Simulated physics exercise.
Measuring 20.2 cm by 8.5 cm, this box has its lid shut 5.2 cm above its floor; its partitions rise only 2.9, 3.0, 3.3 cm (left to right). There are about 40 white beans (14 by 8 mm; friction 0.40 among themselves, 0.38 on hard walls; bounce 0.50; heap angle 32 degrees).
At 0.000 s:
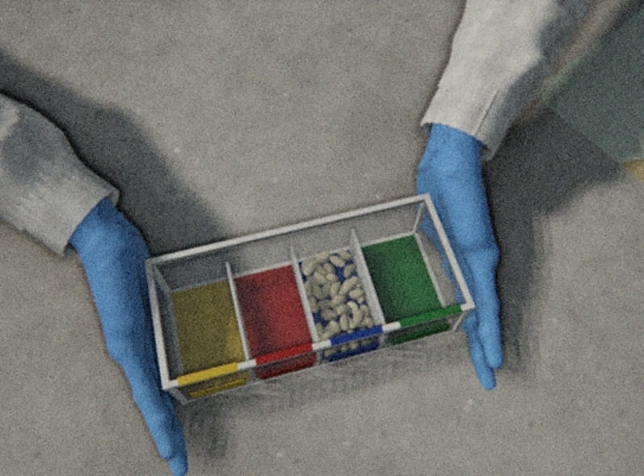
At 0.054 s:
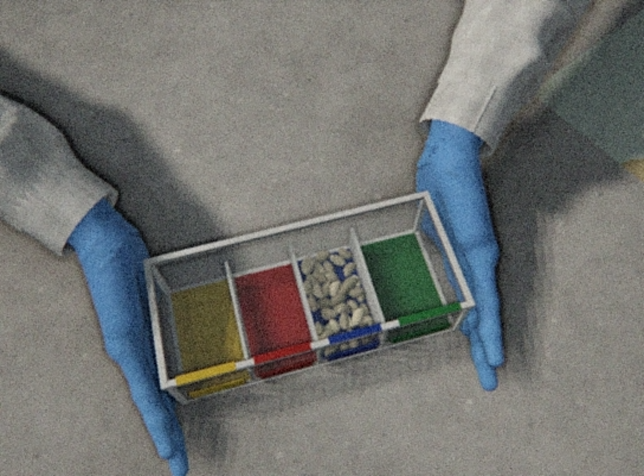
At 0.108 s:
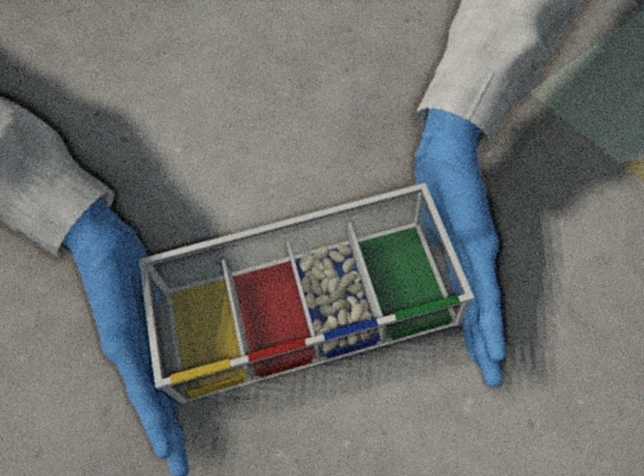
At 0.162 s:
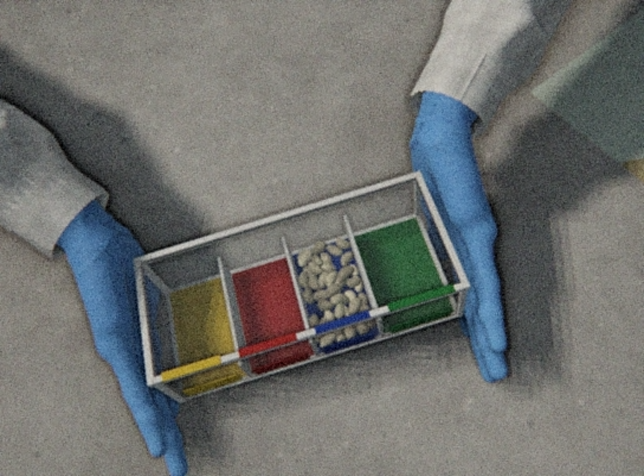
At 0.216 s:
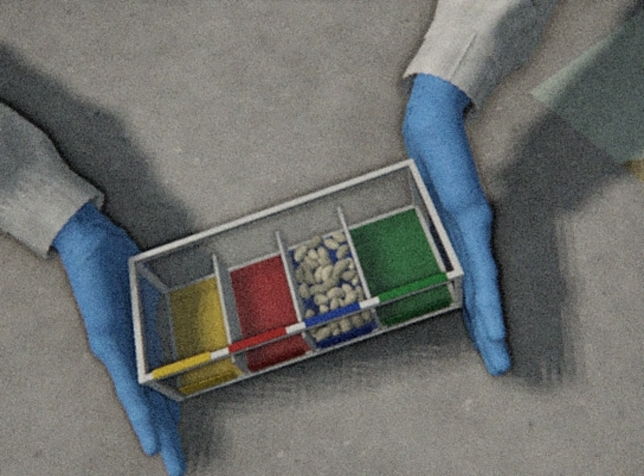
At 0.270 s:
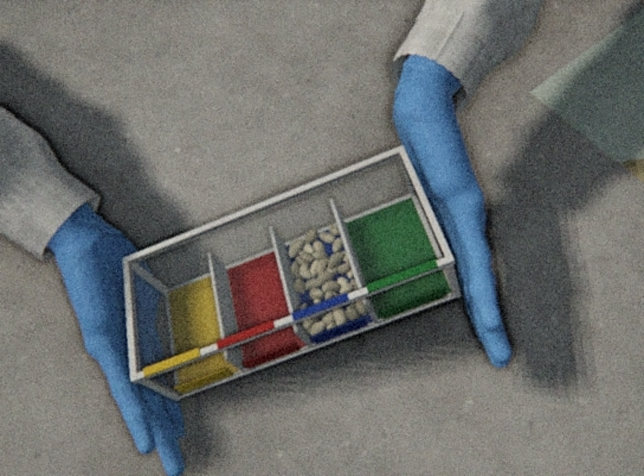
On a grey, speckled surface, two blue-gloved hands held a clear box with yellow, red, blue and green sections, white beans in the blue one, and tilted it slightly, its right side shifting upward.
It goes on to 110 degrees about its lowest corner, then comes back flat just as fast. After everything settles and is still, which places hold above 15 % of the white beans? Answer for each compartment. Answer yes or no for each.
Red: No, blue: No, green: No, yellow: Yes.
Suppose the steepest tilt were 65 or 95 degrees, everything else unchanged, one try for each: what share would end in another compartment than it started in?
Try one gives around 0 %, try two around 55 %.
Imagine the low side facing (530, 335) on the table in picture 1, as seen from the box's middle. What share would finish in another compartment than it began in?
Roughly 70 % of the pieces.
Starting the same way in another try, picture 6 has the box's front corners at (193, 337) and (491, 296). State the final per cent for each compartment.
Final shares, in per cent - red: 0, blue: 0, green: 100, yellow: 0.
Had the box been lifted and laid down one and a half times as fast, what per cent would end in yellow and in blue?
In that case yellow 95; blue 5.
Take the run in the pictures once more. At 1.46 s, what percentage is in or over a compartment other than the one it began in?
45 percent.
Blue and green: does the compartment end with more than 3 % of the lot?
Blue: True, green: False.
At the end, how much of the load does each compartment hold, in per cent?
Going by colour, red ends with 5, blue with 10, green with 0 and yellow with 85.
Then, at 1.46 s, tilt 110 degrees; red 30 %, blue 55 %, yellow 15 %.
After 2.25 s, tilt 50 degrees; red 5 %, blue 10 %, yellow 85 %.
After 3.06 s, tilt 0 degrees; red 5 %, blue 10 %, yellow 85 %.
By 3.5 s all is still; red 5 %, blue 10 %, green 0 %, yellow 85 %.
